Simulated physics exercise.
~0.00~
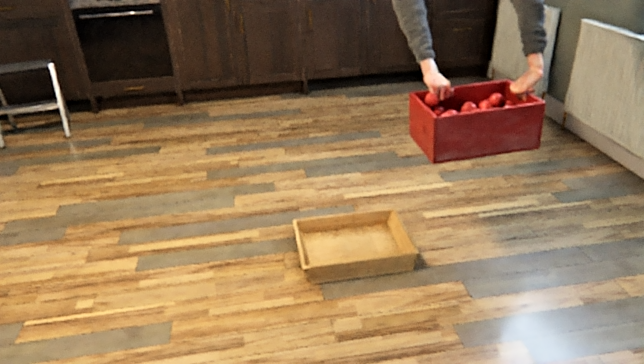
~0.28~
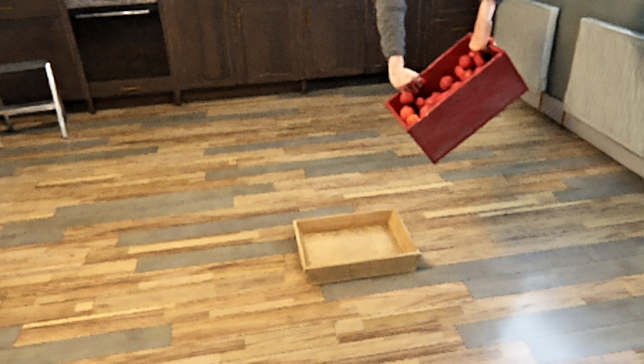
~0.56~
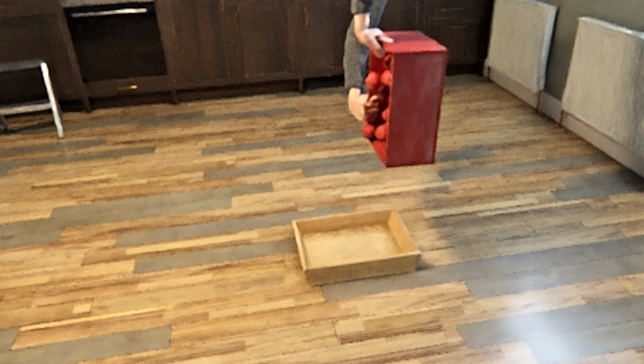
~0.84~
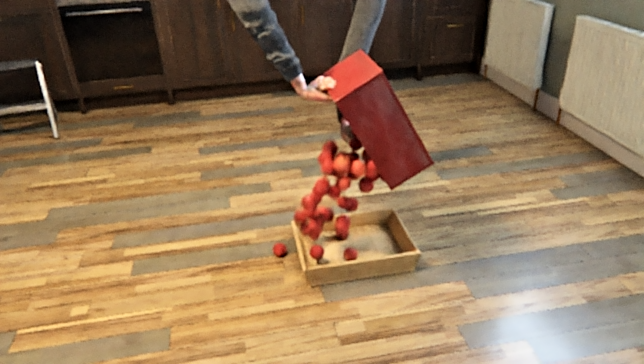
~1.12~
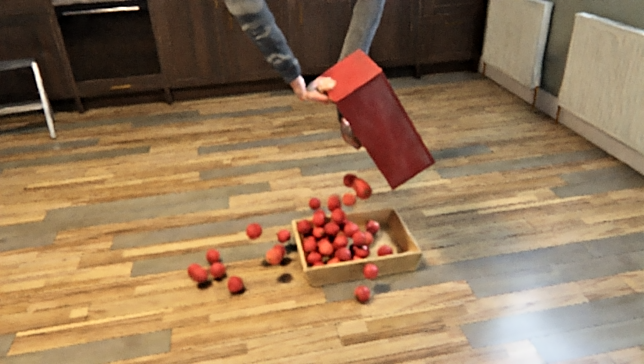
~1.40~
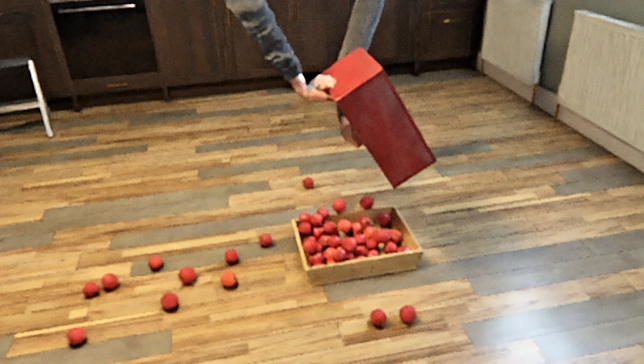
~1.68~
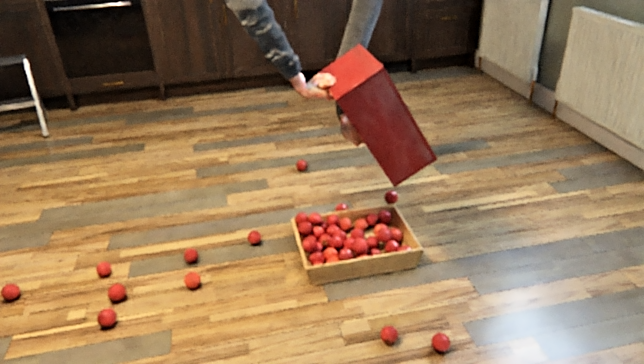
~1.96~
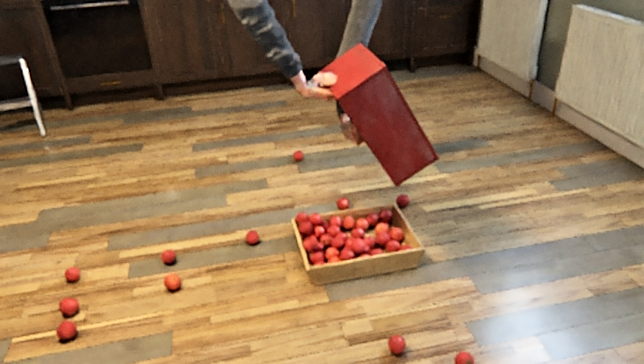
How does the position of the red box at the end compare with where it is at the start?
At the start the red box is upright towards the upper right, away from the wooden tub. By the end it is further left, held tipped over just above the tub.
